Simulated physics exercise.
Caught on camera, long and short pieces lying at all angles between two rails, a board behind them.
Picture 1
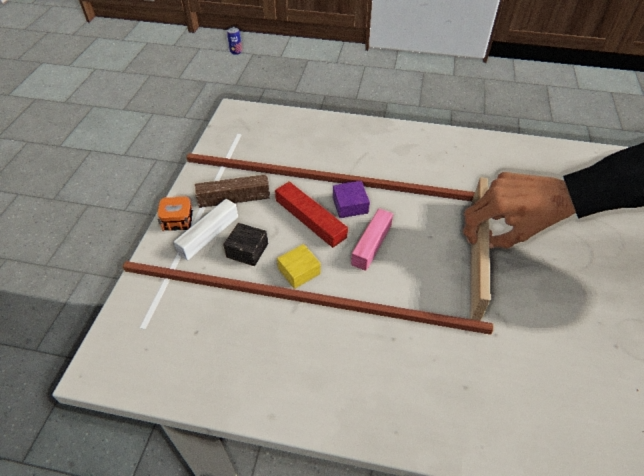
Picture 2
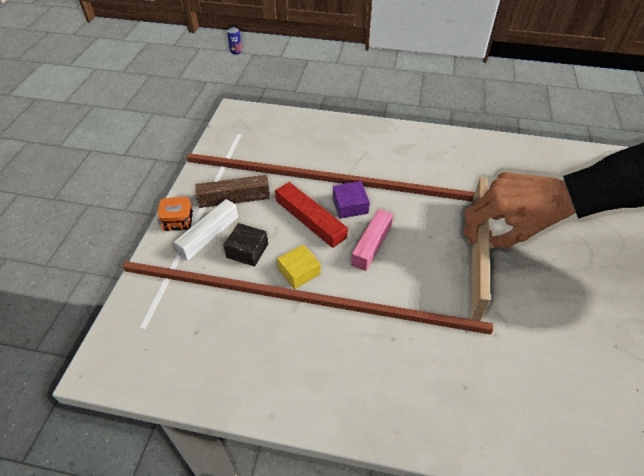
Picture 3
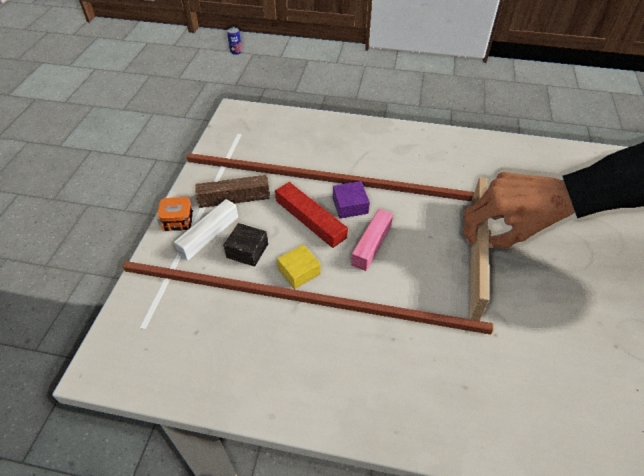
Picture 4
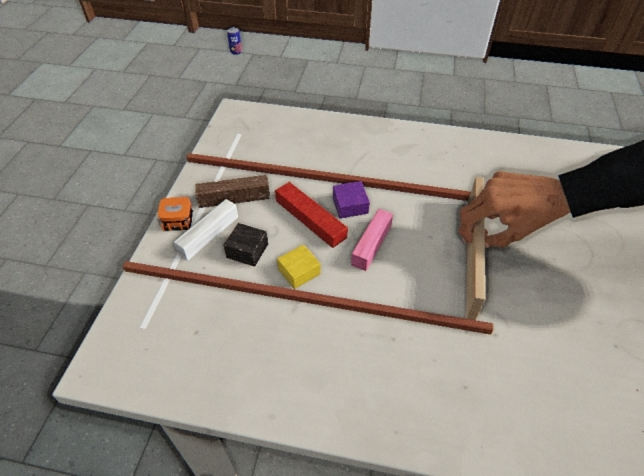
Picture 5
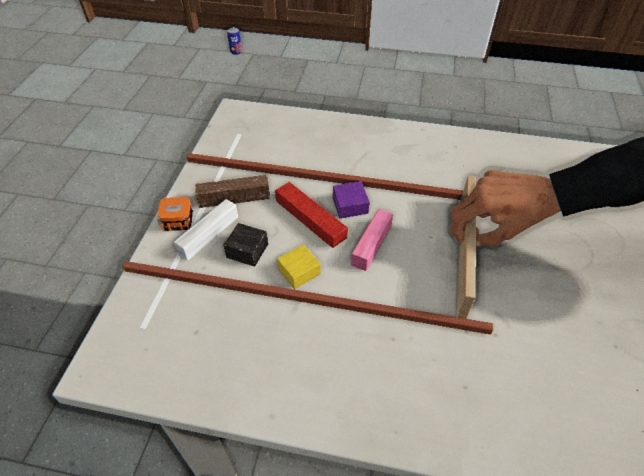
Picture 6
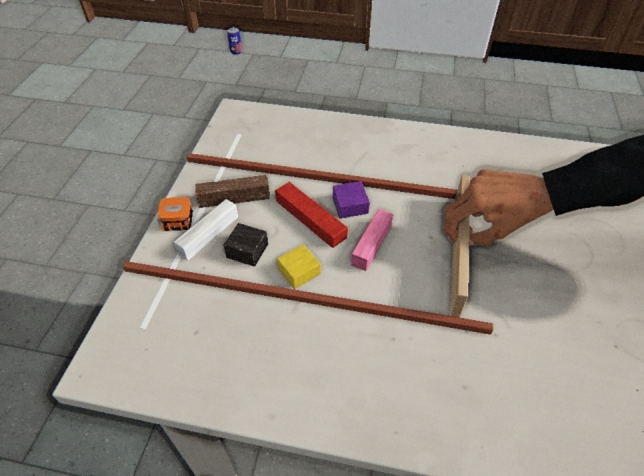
In a room with a grey tiled floor and wooden cabinets, a pale tabletop is seen from above at an angle by a still camera. Between two reddish-brown rails lie orange, brown, white and black pieces near a white line at left, with red, yellow, purple and pink ones further right. A dark-sleeved hand holds an upright board at right, barely moving, then slides it slightly left.
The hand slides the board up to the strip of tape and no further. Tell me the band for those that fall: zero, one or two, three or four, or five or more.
As it turns out, the number that fall off is three or four.
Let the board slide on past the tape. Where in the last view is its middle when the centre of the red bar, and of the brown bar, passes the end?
Its middle is around (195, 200) and around (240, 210).
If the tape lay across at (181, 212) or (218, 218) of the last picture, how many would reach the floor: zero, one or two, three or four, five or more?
Taking them in turn, 5 or more; one or two.
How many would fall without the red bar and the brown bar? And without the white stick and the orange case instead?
First 1, then 1.
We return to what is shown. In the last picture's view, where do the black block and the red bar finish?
First (146, 228), then (172, 188).
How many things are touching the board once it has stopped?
3 of them.
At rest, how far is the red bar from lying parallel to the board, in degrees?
Near 20 degrees.
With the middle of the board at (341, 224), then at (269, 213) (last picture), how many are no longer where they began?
First 3, then 7.
A little later, none off yet; orange case at rest near (176, 214); white stick at rest near (207, 229); brown bar at rest near (233, 191).
When it is over, the number that fall off is three or four; down, brown bar, white stick and orange case.
